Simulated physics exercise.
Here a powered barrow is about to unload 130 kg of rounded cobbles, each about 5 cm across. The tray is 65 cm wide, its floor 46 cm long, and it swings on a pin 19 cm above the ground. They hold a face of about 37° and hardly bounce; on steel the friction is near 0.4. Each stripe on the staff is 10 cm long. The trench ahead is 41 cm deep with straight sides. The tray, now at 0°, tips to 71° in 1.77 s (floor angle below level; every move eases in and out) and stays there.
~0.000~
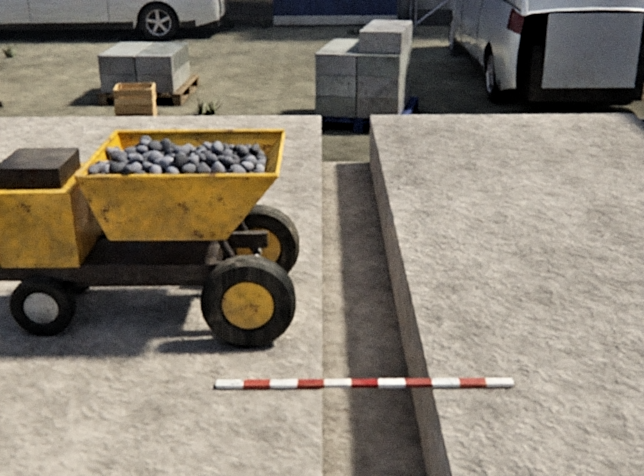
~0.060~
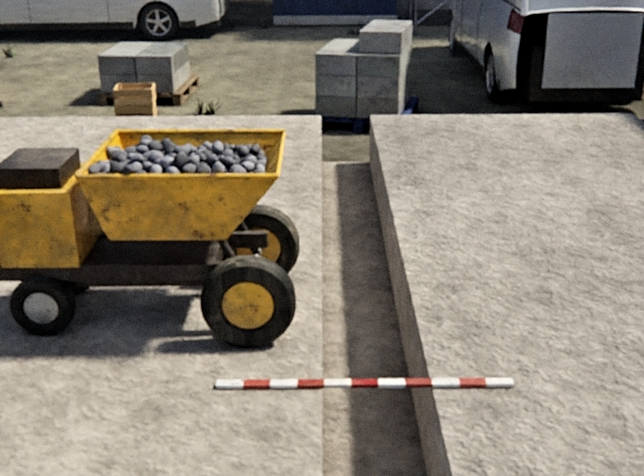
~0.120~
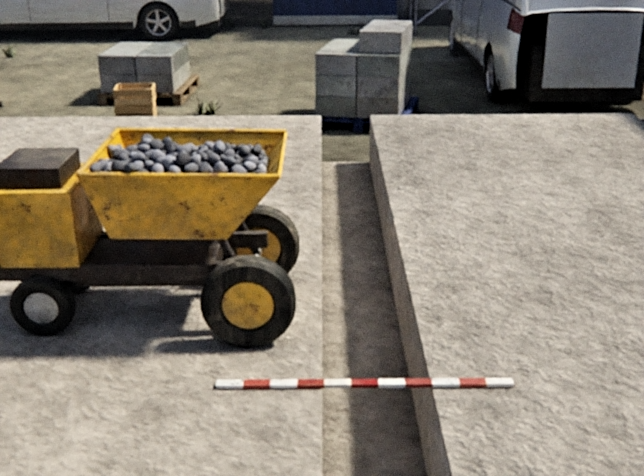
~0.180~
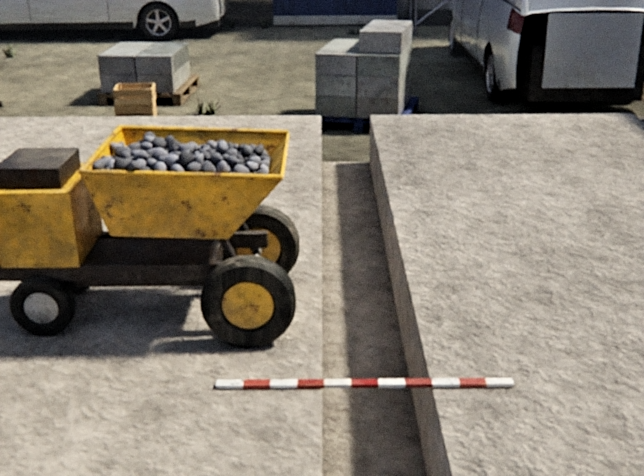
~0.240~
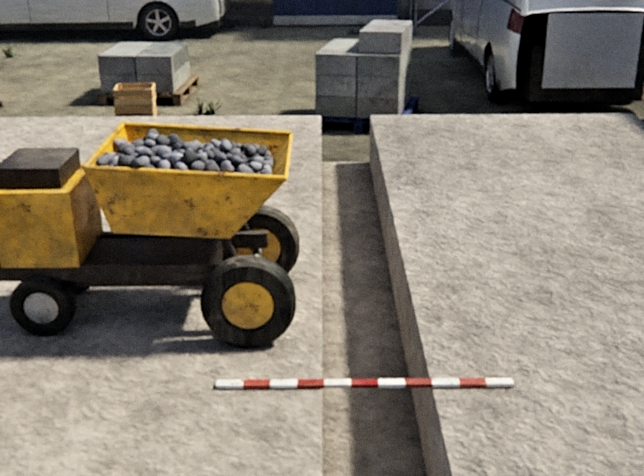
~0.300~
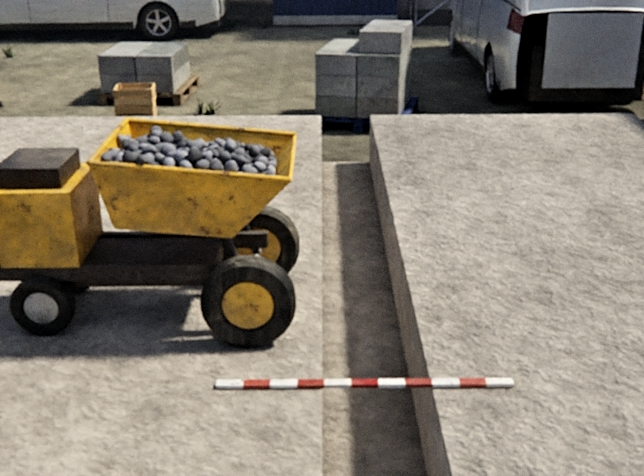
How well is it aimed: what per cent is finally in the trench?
About 52 per cent.
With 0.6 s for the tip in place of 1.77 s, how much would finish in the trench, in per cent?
In that case some 25 per cent.
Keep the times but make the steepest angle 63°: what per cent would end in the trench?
It would be near 55 per cent.
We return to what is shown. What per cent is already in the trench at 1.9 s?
Some 20 per cent.
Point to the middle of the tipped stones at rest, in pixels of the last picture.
Their middle is at about (407, 366).
After 1.3 s the floor is at 60°; 97 % in the tray, 3 % in the trench; the foremost stones are at (412, 262).
After 1.9 s the floor is at 71°; 43 % in the tray, 19 % in the trench, 38 % past the trench; the foremost stones are at (532, 289).
After 2.2 s the floor is at 71°; 19 % in the tray, 31 % in the trench, 50 % past the trench; the foremost stones are at (593, 295).
After 4.2 s the floor is at 71°; 0 % in the tray, 52 % in the trench, 48 % past the trench; the foremost stones are at (611, 294).
